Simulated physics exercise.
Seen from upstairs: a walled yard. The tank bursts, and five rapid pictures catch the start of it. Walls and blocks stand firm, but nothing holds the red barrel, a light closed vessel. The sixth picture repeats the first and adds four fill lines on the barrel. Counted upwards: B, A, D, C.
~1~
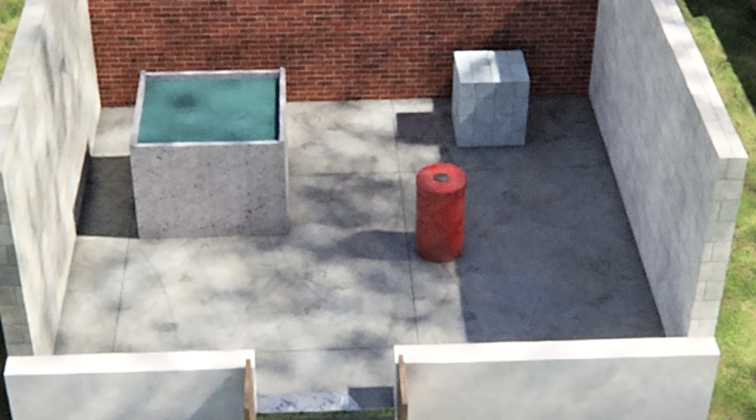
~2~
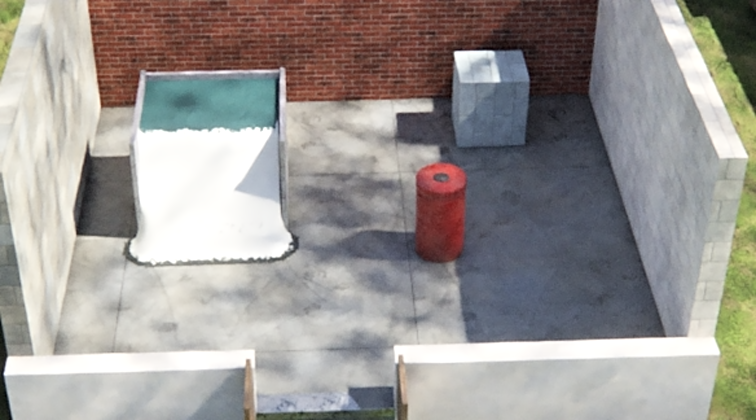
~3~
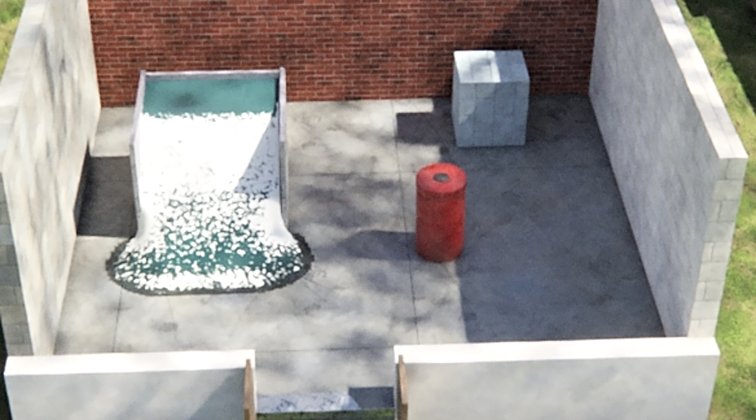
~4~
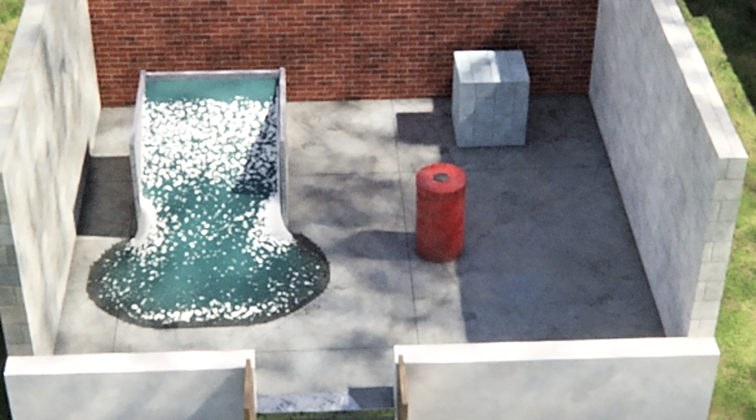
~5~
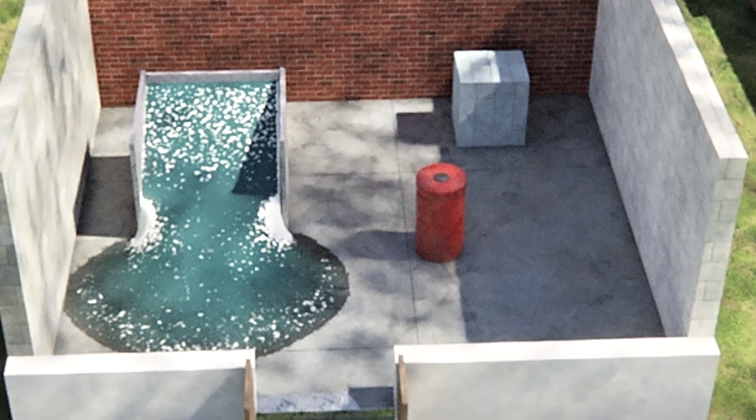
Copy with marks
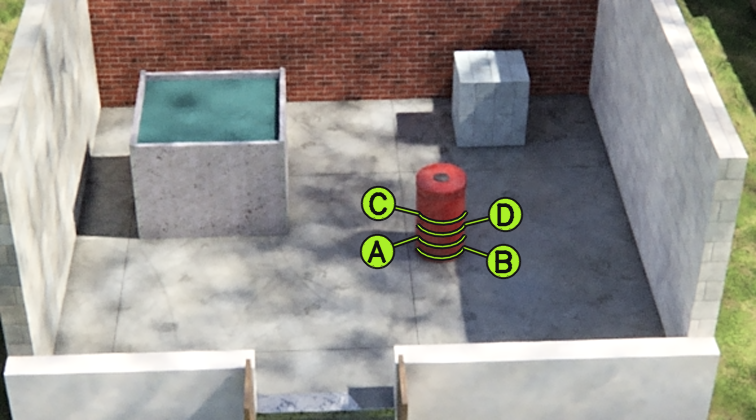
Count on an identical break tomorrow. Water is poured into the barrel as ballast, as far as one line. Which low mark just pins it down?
Take B.
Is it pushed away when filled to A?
No, that is safe.
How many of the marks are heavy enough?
All of them.
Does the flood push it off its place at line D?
No.
In lime, A at (442, 246); B at (442, 258); C at (443, 222); D at (443, 234); from the bottom up B, A, D, C.
If A is chosen, it does not move.
If B is chosen, it does not move.
If C is chosen, it does not move.
If D is chosen, it does not move.
